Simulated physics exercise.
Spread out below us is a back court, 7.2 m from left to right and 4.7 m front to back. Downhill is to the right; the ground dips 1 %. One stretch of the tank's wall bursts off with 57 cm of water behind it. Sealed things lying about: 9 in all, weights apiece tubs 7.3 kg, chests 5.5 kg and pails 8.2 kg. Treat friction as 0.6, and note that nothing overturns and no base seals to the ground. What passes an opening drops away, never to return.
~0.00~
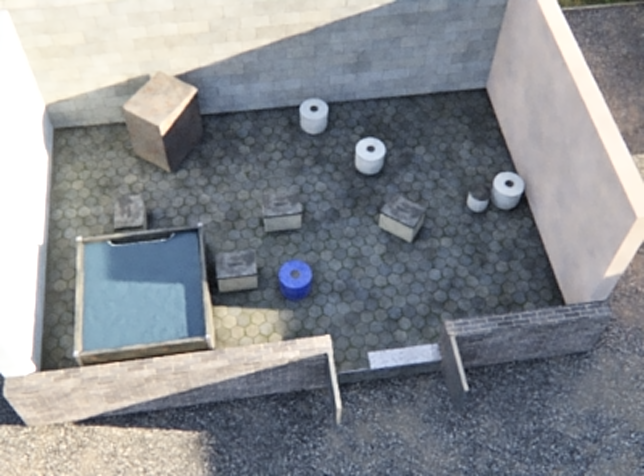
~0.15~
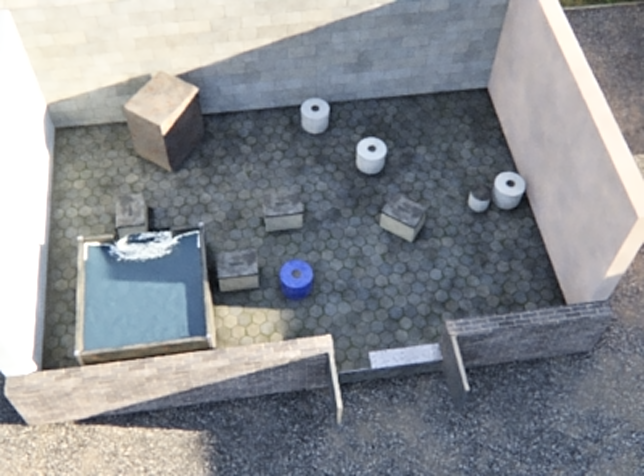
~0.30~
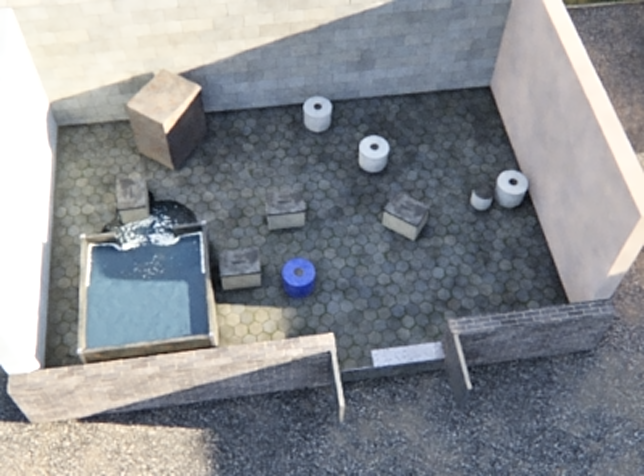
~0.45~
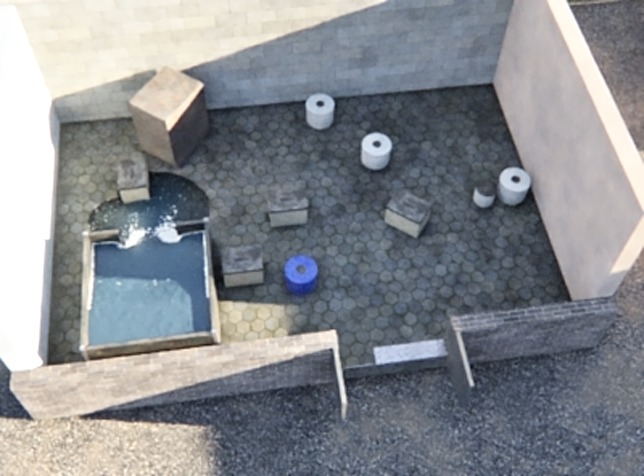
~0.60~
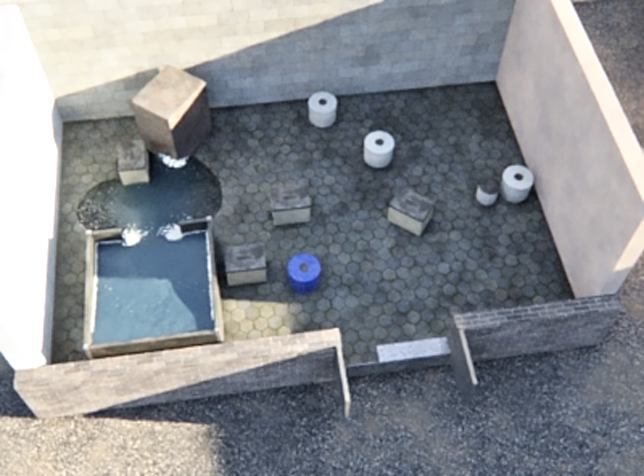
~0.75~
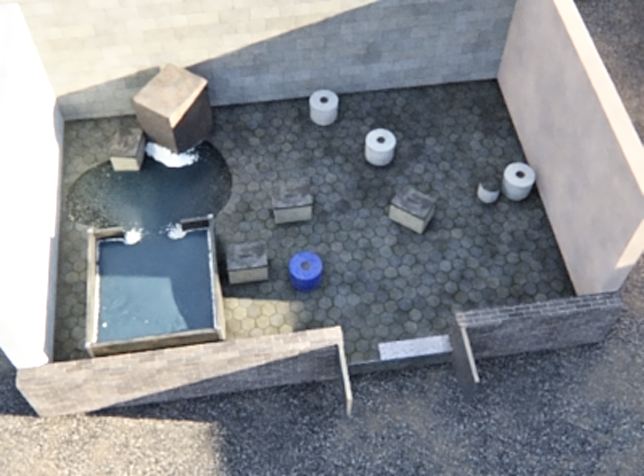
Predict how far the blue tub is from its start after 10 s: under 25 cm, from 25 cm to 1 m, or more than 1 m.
It remains close to its start.
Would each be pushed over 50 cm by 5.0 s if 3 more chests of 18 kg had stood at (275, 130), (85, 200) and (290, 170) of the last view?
Beyond it, beyond it, within it.
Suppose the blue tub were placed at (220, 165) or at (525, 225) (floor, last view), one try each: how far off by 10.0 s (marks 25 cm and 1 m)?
At the first spot it winds up far off; at the second it shifts partway.
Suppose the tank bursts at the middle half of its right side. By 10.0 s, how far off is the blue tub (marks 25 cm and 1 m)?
Note: Blue tub swept well away.
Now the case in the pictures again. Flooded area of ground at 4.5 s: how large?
Around 19 m2 of it.
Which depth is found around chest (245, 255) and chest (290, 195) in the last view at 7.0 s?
Some 0 cm at the first, some 2 cm at the second.
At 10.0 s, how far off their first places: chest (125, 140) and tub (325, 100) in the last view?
First 140 cm, then 200 cm.
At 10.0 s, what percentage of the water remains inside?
100 %.
After 2.0 s the blue tub is near (305, 266), 0.0 m from its start, aground; 0 of 9 are out; 1 afloat.
After 4.5 s the blue tub is near (305, 266), 0.0 m from its start, aground; 0 of 9 are out; 1 afloat.
After 7.0 s the blue tub is near (305, 266), 0.0 m from its start, aground; 0 of 9 are out; 1 afloat.
After 10.0 s the blue tub is near (305, 266), 0.0 m from its start, aground; 0 of 9 are out; 4 afloat.
